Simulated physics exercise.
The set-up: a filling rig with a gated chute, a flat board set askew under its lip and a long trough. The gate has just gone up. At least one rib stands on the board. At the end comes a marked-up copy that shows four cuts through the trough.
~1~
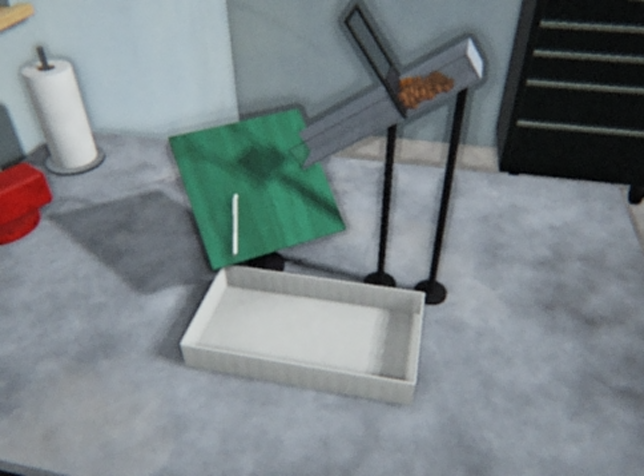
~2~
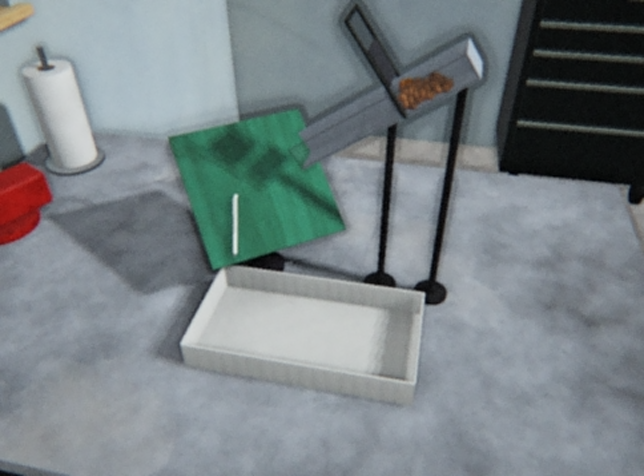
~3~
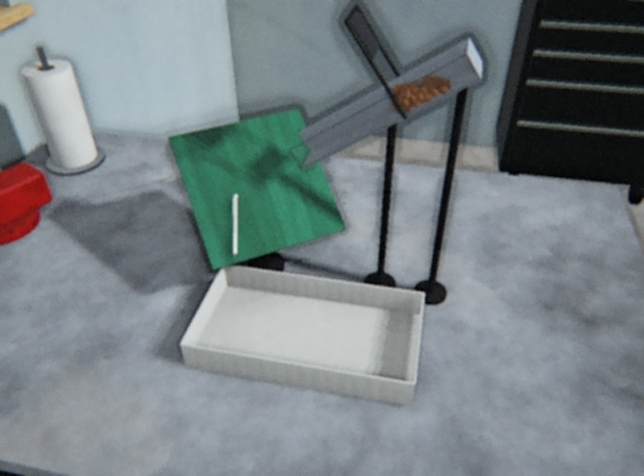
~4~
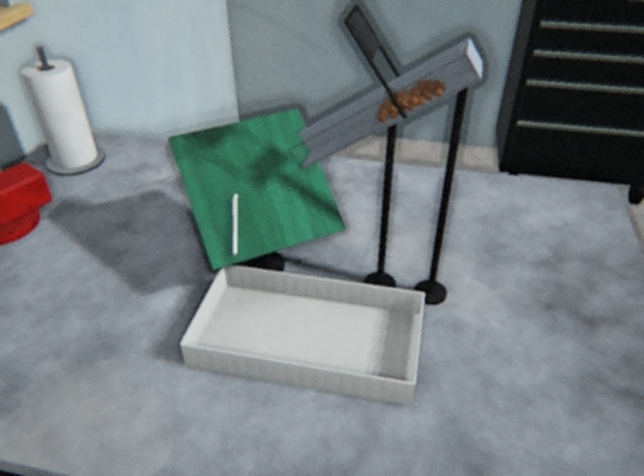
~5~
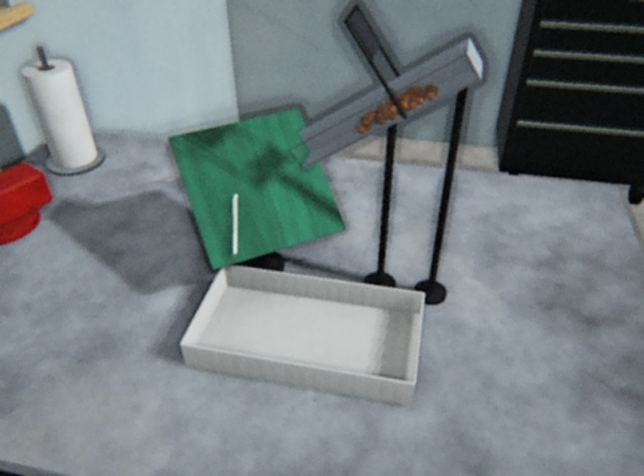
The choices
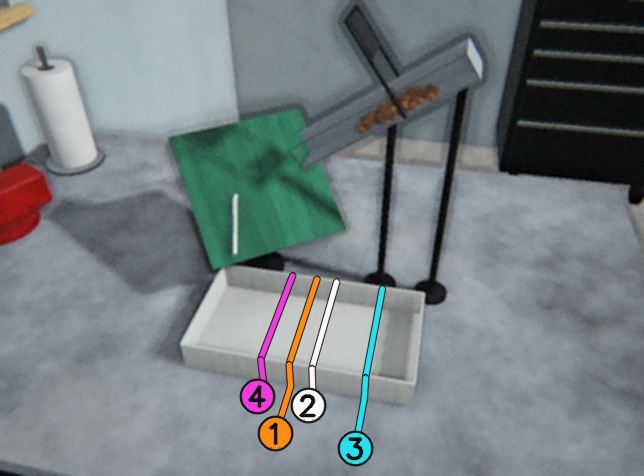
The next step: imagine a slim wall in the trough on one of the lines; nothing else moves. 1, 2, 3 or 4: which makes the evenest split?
The answer is line 4.
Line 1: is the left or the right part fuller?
Left.
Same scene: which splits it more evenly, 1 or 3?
It is 1.
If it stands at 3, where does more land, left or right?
Left.
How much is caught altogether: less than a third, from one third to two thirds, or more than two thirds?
More than two thirds.
On the marked copy, line 1 crosses the front rim at (289, 362); line 2 crosses the front rim at (312, 366); line 3 crosses the front rim at (365, 376); line 4 crosses the front rim at (261, 358).
With 1, of what is caught, most on the left of the divider, a small part on the right.
With 2, of what is caught, nearly all on the left of the divider, a small part on the right.
With 3, of what is caught, all on the left of the divider, none on the right.
With 4, of what is caught, about two thirds on the left of the divider, about a third on the right.
